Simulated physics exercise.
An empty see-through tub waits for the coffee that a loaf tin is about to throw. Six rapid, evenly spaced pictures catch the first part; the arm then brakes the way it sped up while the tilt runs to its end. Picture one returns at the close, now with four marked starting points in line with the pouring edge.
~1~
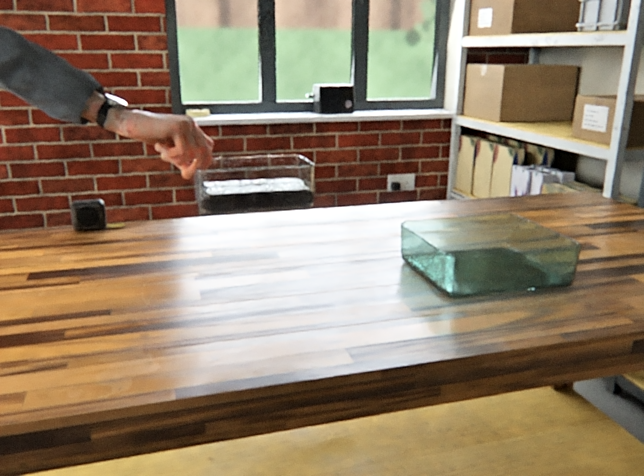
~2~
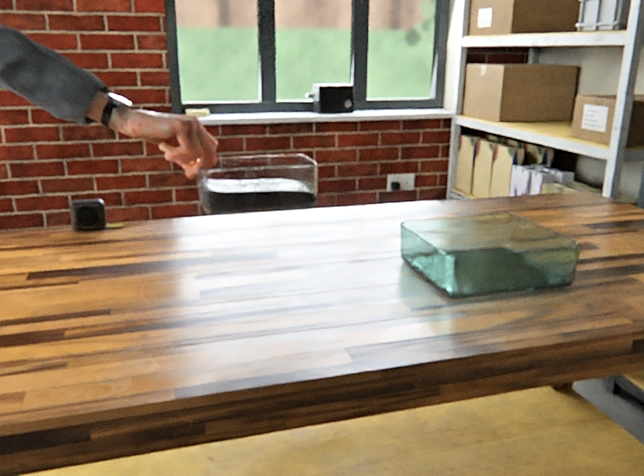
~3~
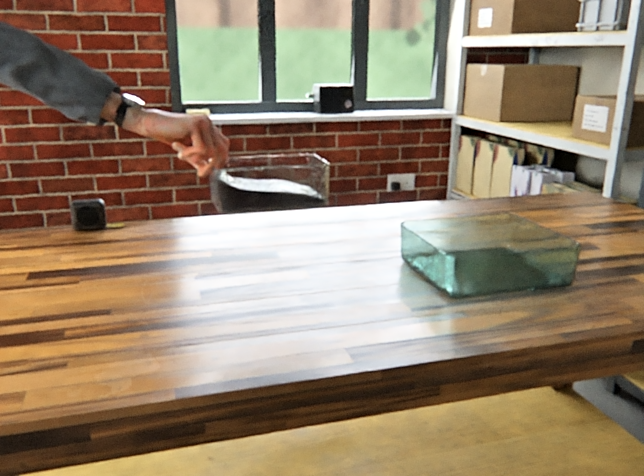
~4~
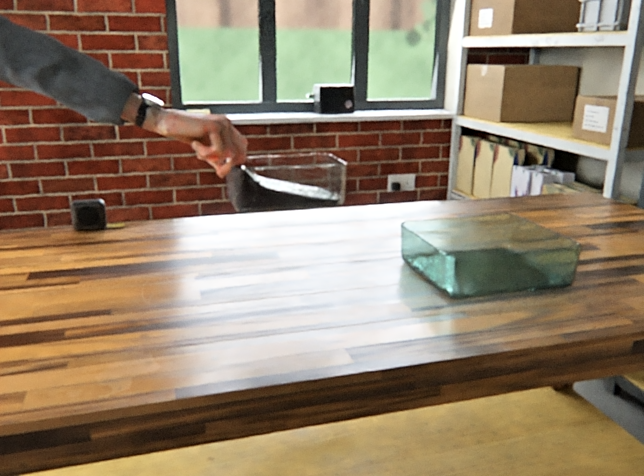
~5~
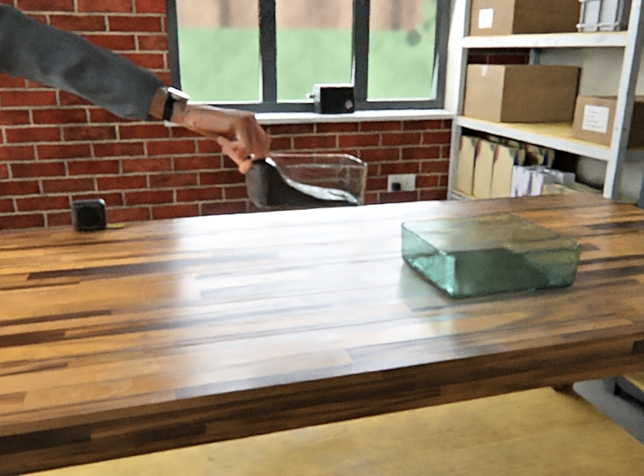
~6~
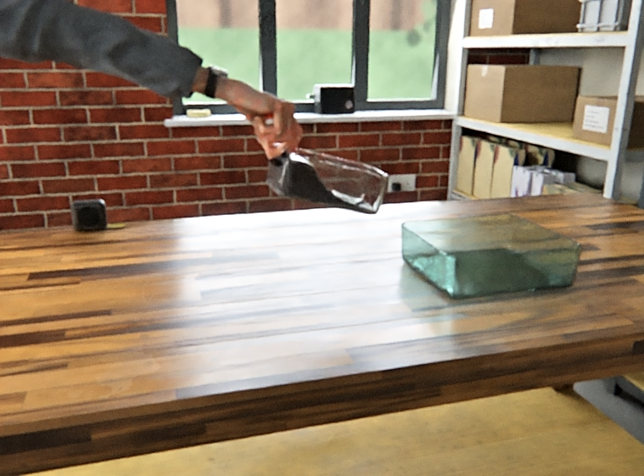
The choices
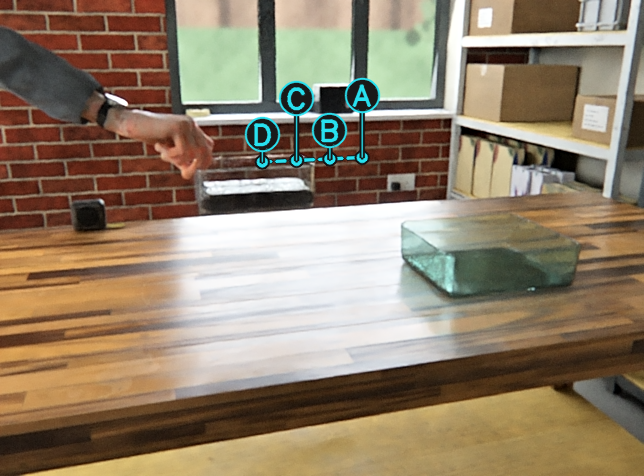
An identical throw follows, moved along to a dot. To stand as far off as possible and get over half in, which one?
B is the one.
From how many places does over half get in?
Two.
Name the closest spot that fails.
C it is.
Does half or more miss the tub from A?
No.
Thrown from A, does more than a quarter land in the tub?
Yes, it does.
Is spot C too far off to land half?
Yes.
On the marked copy, A at (362, 157); B at (329, 158); C at (296, 160); D at (262, 162).
Choosing A, about 83 % lands in the tub, 4 % falls short and 13 % goes beside or beyond.
Choosing B, about 71 % lands in the tub, 22 % falls short and 8 % goes beside or beyond.
Choosing C, about 24 % lands in the tub, 71 % falls short and 5 % goes beside or beyond.
Choosing D, about 5 % lands in the tub, 92 % falls short and 3 % goes beside or beyond.
